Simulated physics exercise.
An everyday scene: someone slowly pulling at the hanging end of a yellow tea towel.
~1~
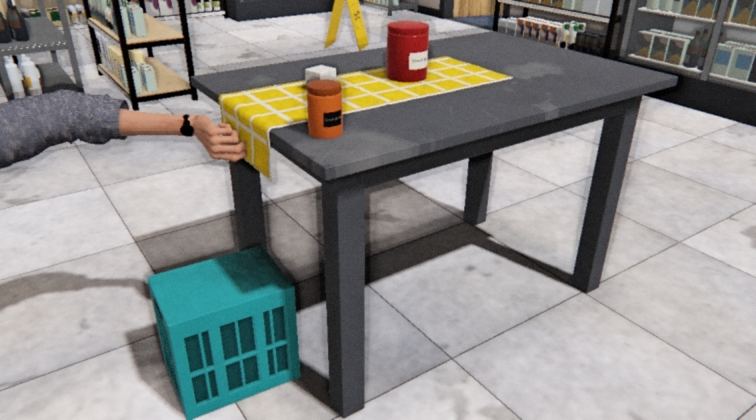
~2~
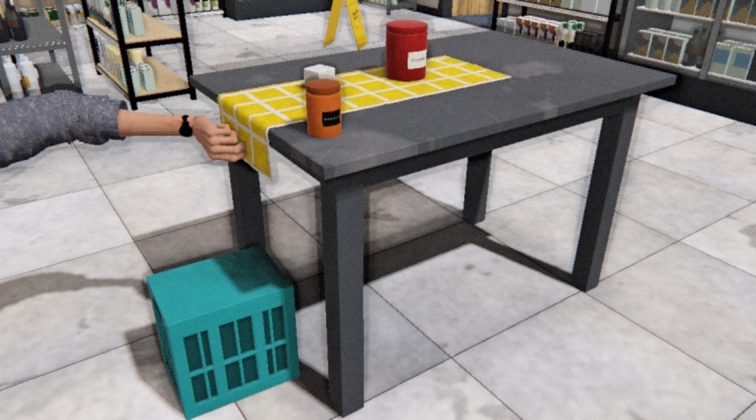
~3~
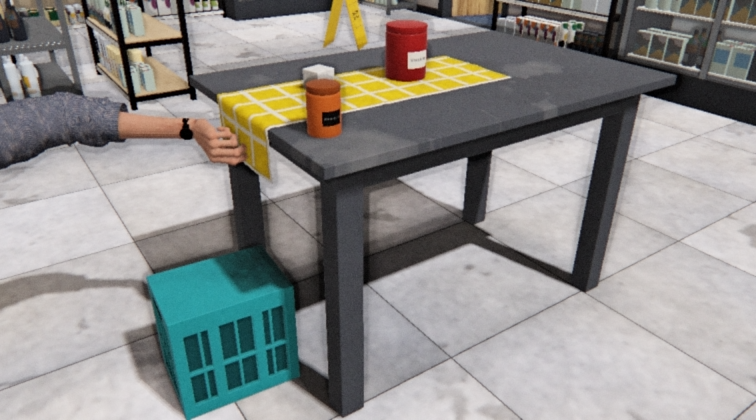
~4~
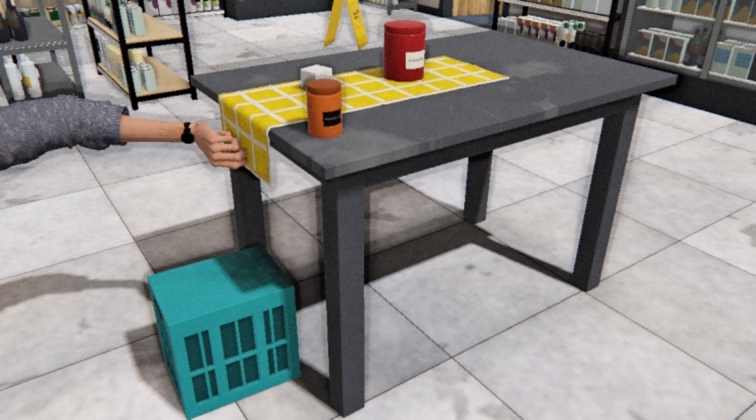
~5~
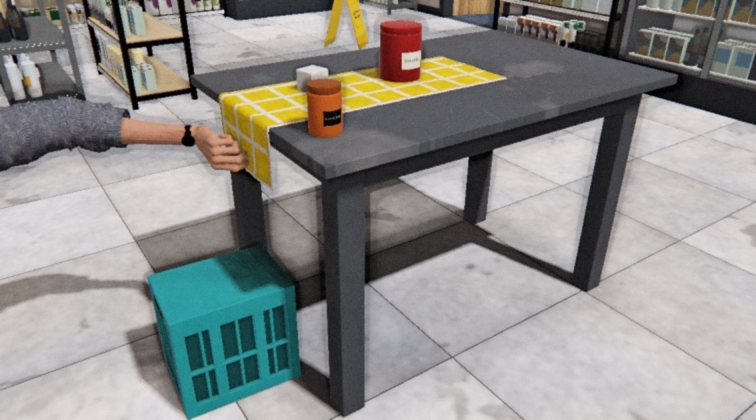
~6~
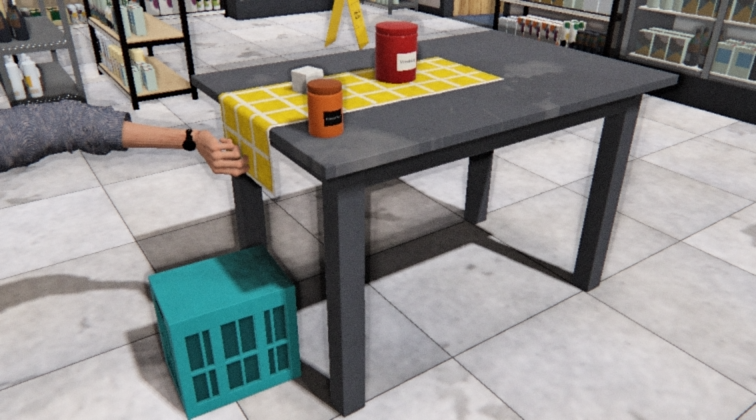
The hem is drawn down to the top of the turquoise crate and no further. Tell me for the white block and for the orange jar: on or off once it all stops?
White block: Off, orange jar: On.
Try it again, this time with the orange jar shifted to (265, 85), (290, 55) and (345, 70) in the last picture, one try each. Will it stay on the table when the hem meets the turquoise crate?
Try one, it goes off the side; try two, it stays up; try three, it goes off the side.
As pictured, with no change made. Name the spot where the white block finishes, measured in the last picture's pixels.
I'd mark the resting spot at about (201, 242).
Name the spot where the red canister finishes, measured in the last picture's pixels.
Somewhere close to pixel (306, 67) in the last view.
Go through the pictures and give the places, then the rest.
Tea towel end (272, 182); white block (321, 69); orange jar (324, 84); red canister (408, 25); top of the crate (210, 299), in the first picture.
Tea towel end (273, 181), far hem (511, 77); orange jar (323, 83); orange jar stands beside the cloth, in the second picture.
Tea towel end (272, 184); white block (318, 68), in the third picture.
Tea towel end (272, 188), far hem (510, 78); orange jar (324, 83), in the fourth picture.
Tea towel end (273, 192); white block (312, 69), in the fifth picture.
Tea towel end (275, 196), far hem (504, 79); white block (307, 70); orange jar (324, 83); top of the crate (210, 298), in the sixth picture.
Then, 0.58 s past the final frame, hem going down; block carried along near (281, 85); jar still.
Then, 1.48 s past the final frame, hem going down; block over the edge; jar still.
Then, 2.20 s past the final frame, hem on the crate; block down below near (201, 242); jar still.
When it is over, hem on the crate; block down below near (201, 242); jar still. The white block falls off and the orange jar remains up there.
